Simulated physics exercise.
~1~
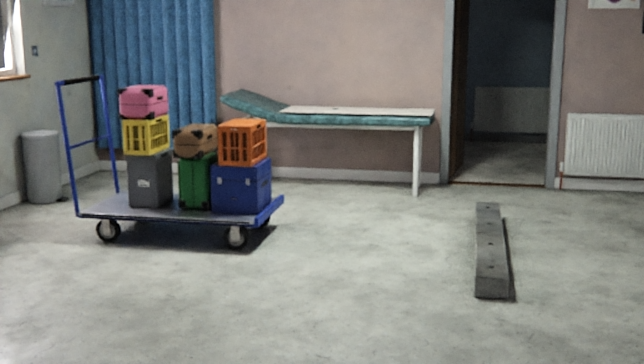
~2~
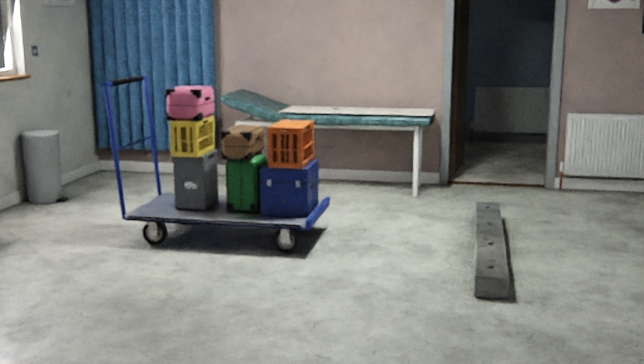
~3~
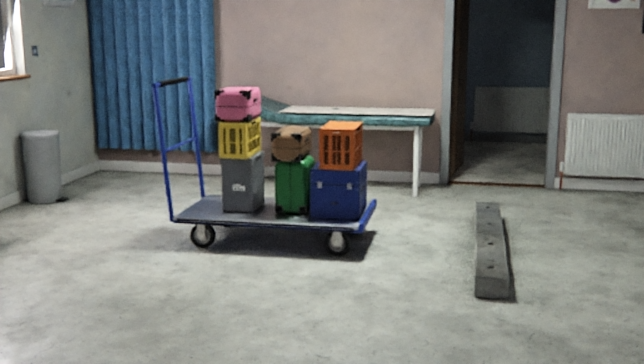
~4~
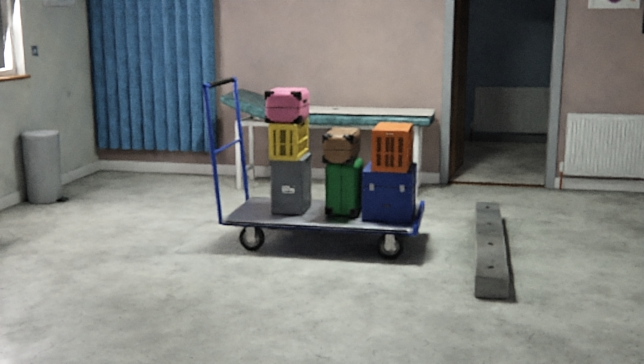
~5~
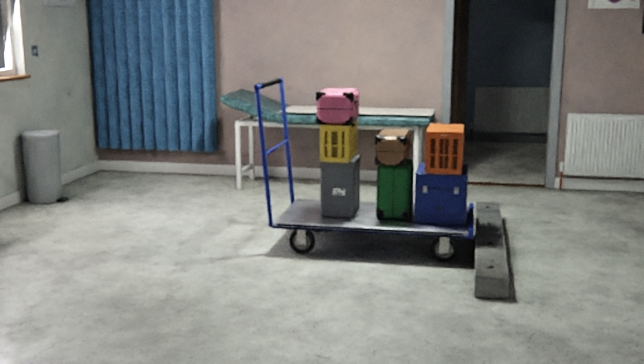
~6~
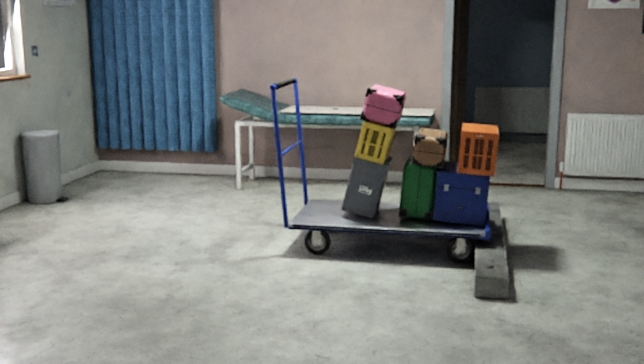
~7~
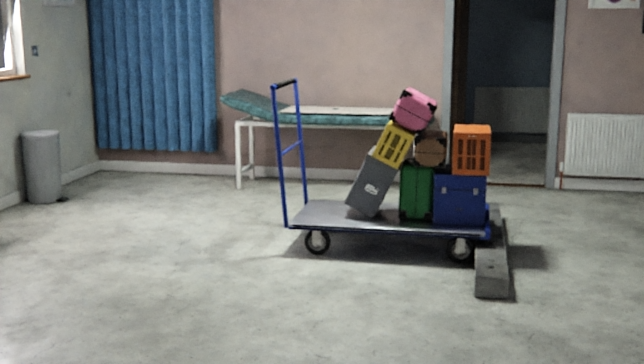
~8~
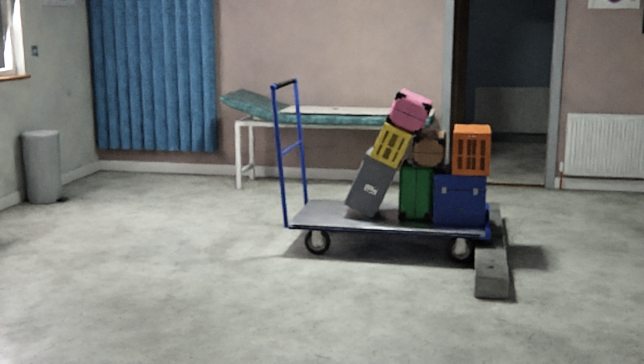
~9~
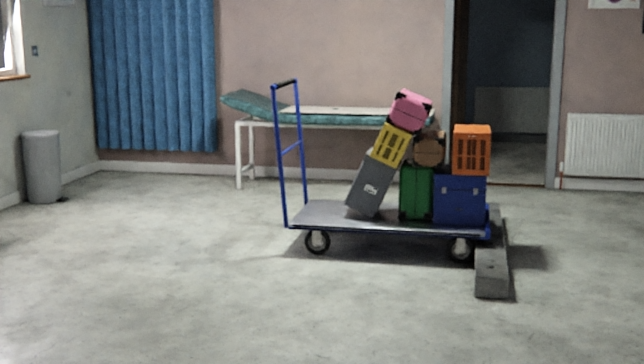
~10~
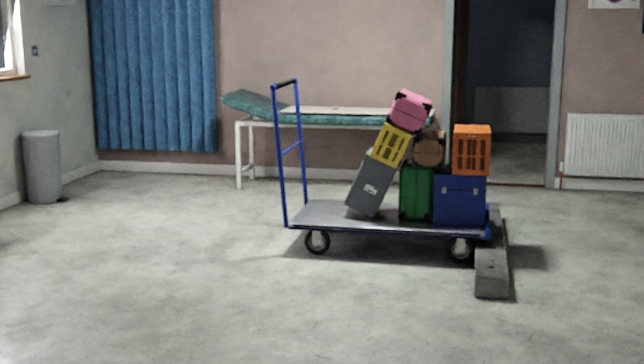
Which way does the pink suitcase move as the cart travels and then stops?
The pink suitcase moves to the right, riding along with the cart and then leaning further that way with its stack.
A flat cart rolls right, stops against a floor beam, and its tallest stack leans right.
